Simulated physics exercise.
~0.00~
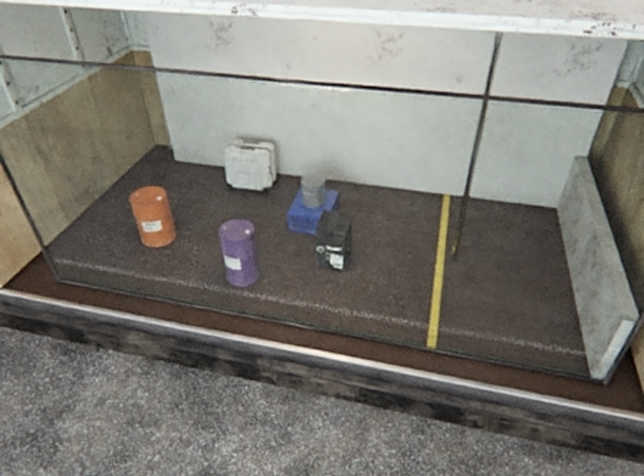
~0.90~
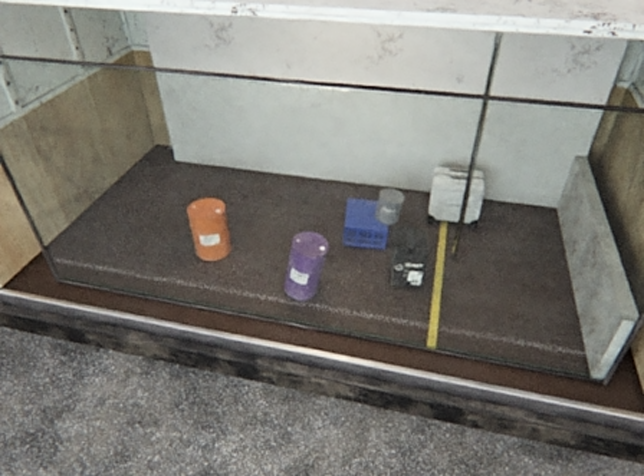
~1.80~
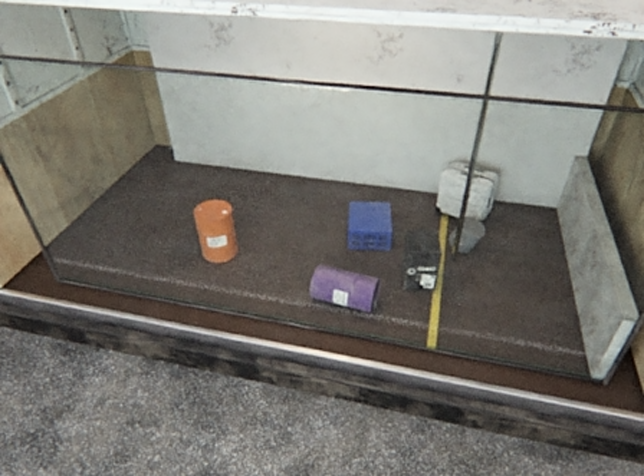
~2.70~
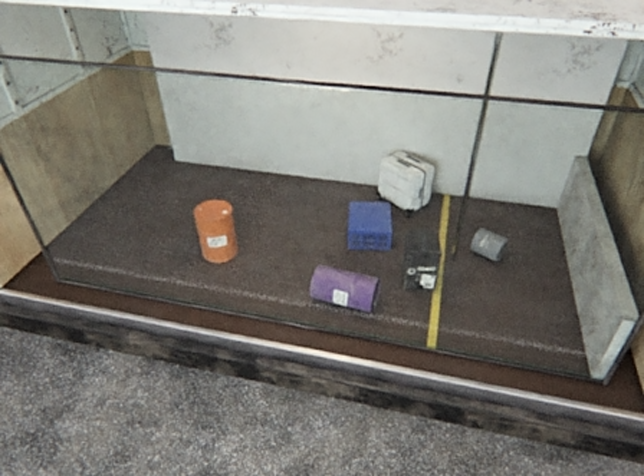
In a van's cargo bay, the loose goods slid right, the purple drum toppled onto its side, and the grey bucket dropped off the blue crate and ended past the yellow line, while the white case rolled back left and the black pack stopped short.
